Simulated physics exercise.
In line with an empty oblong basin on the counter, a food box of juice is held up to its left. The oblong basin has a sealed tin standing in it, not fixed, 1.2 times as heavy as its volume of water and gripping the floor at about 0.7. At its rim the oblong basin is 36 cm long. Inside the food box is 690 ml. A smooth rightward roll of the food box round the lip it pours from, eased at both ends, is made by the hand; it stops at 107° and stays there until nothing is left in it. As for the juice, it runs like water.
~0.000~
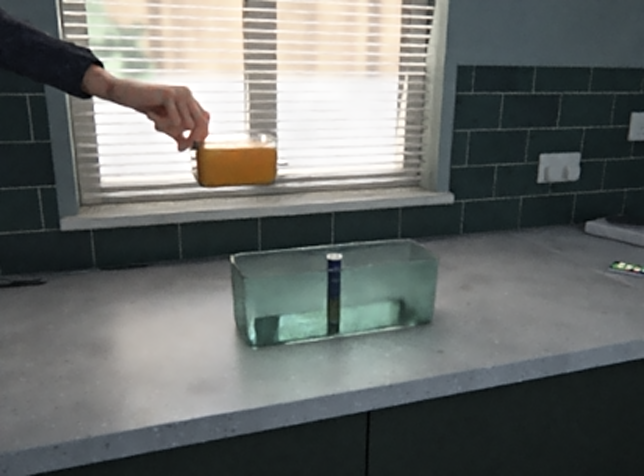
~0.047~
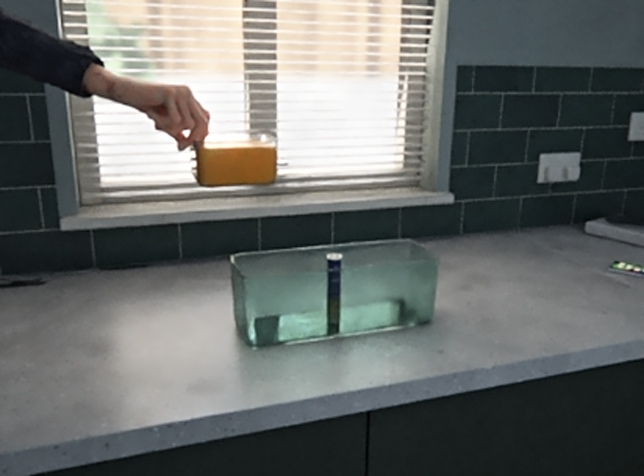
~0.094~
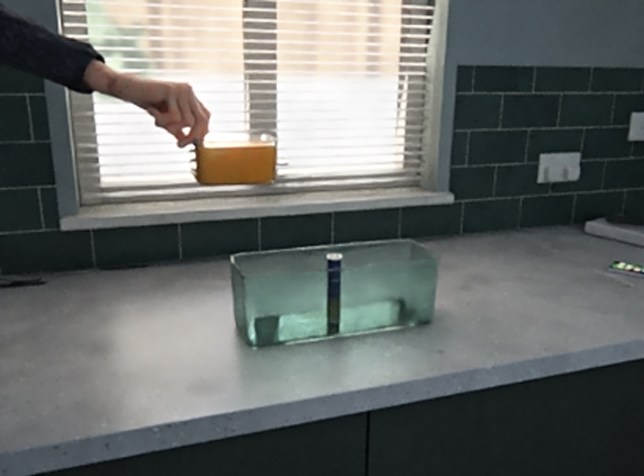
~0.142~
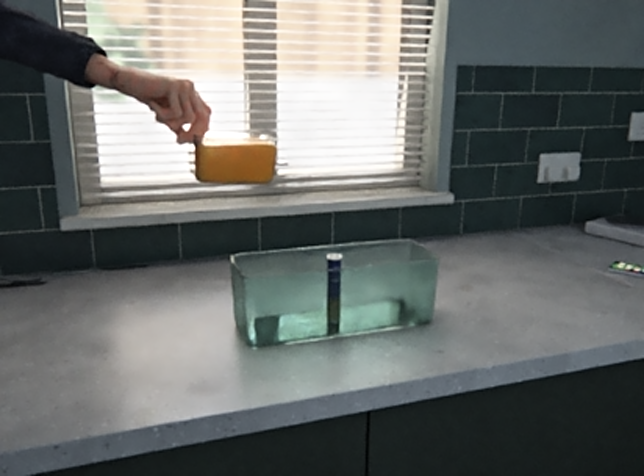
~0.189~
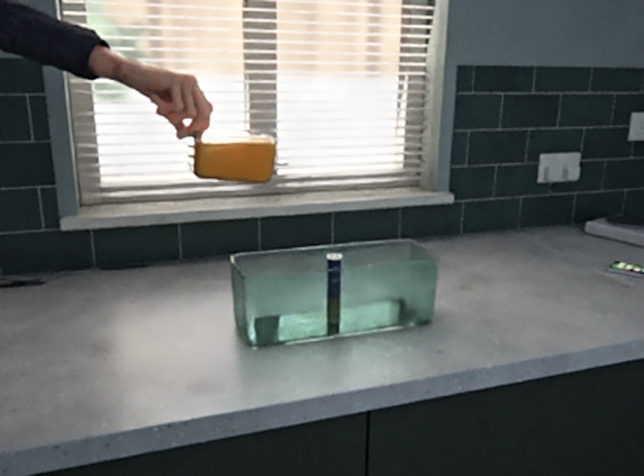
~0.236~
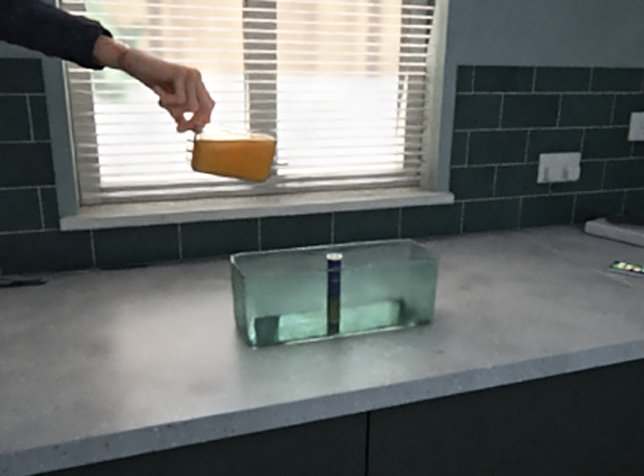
In this clip, a hand holds a clear container of orange juice above and left of an oblong glass basin on a grey counter, then gradually tilts it slightly to the right while the basin stays still.
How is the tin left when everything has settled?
It will make it through.
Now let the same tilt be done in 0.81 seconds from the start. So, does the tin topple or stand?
Result: Tin upright.
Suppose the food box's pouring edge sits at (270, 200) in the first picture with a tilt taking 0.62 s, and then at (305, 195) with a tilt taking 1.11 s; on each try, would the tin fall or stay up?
First it tips over; then it stays on its base.
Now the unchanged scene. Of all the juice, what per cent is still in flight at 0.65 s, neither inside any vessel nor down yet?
Around 42 in a hundred.
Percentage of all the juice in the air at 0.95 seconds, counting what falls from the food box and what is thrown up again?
22 per cent, roughly.
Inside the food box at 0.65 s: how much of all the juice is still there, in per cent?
Fraction remaining: Approx. 52 per cent.
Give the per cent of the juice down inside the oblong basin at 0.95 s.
It works out near 66 per cent.
By 0.65 s the tilt is 67° and 52 per cent is still to pour; the tin stands where it began.
By 0.95 s the tilt is 102° and 8 per cent is still to pour; the tin stands where it began.
By 1.27 s the tilt is 107° and 0 per cent is still to pour; the tin stands where it began.
By 1.61 s the tilt is 107° and 0 per cent is still to pour; the tin stands where it began.
At rest the tin stands where it began.
